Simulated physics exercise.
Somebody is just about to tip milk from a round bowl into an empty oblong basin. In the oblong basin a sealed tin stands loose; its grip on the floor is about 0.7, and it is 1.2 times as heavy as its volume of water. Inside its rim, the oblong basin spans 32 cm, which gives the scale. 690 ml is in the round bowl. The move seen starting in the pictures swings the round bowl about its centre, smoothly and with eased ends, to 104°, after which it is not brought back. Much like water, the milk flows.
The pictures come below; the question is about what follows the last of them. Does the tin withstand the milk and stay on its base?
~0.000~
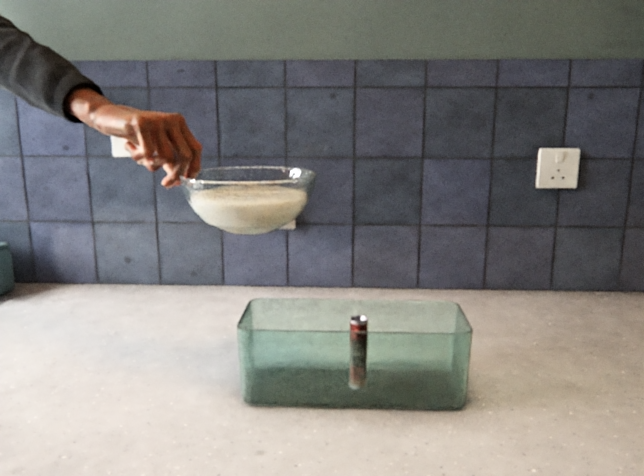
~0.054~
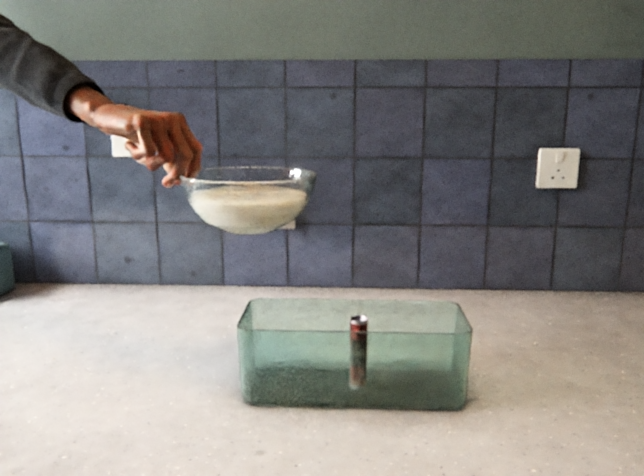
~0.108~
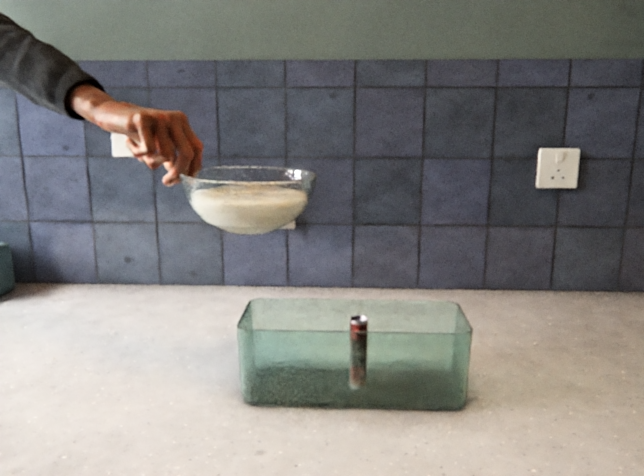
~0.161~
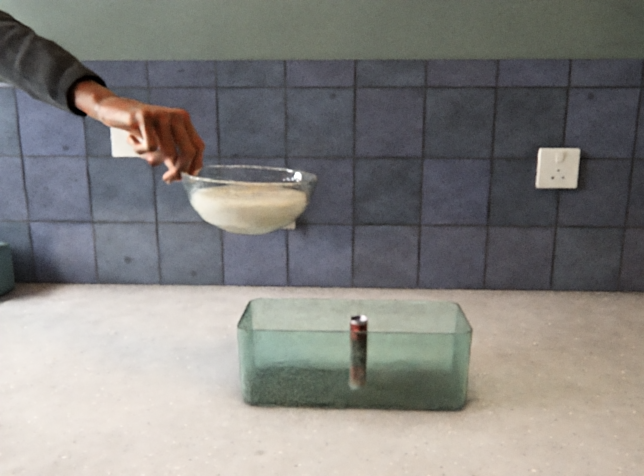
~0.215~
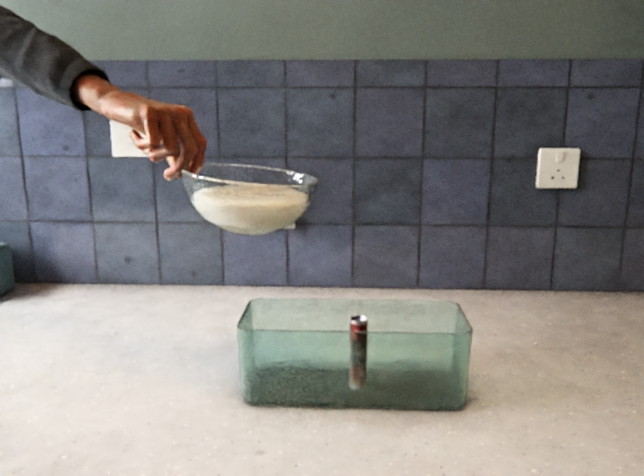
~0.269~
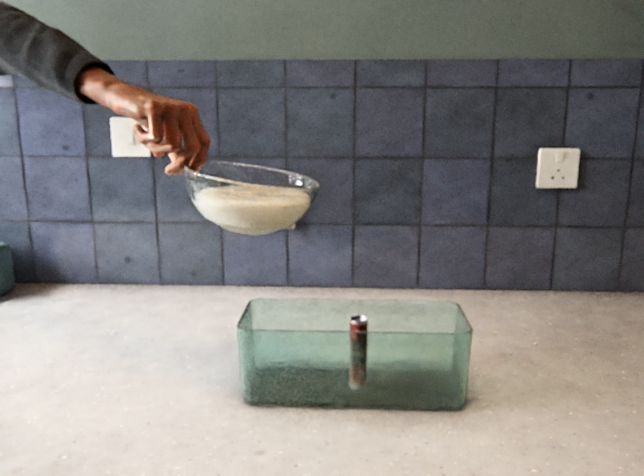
Yes, it is still on its base.
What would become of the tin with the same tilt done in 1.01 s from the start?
In that case the tin does not tip.
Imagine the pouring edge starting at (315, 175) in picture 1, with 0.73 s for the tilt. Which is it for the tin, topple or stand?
Then it topples.
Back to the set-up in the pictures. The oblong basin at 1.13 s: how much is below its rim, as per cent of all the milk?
It works out near 90 per cent.
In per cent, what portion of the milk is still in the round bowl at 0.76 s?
About 56 percent.
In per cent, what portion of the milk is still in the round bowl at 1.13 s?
I'd say some 2 per cent remains.
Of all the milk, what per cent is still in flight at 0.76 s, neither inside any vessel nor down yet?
It comes to about 32 percent.
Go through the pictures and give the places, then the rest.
The first frame shows tilt 0°; pouring edge (315, 176); surface from (192, 193) to (309, 194); the oblong basin's rim runs from (244, 314) to (465, 318); the tin's top is at (359, 322).
The second frame shows tilt 0°; pouring edge (315, 176); surface from (192, 193) to (309, 194).
The third frame shows tilt 1°; pouring edge (316, 178); surface from (193, 193) to (308, 195).
The fourth frame shows tilt 3°; pouring edge (316, 180); surface from (194, 192) to (309, 195).
The fifth frame shows tilt 6°; pouring edge (317, 183); surface from (195, 192) to (310, 196).
The sixth frame shows tilt 9°; pouring edge (318, 187); surface from (196, 192) to (312, 197).
By 0.76 s the tilt is 58° and 56 per cent is still to pour; the tin stands where it began.
By 1.13 s the tilt is 94° and 2 per cent is still to pour; the tin stands where it began.
By 1.51 s the tilt is 104° and 0 per cent is still to pour; the tin stands where it began.
By 1.92 s the tilt is 104° and 0 per cent is still to pour; the tin stands where it began.
At rest the tin stands where it began.
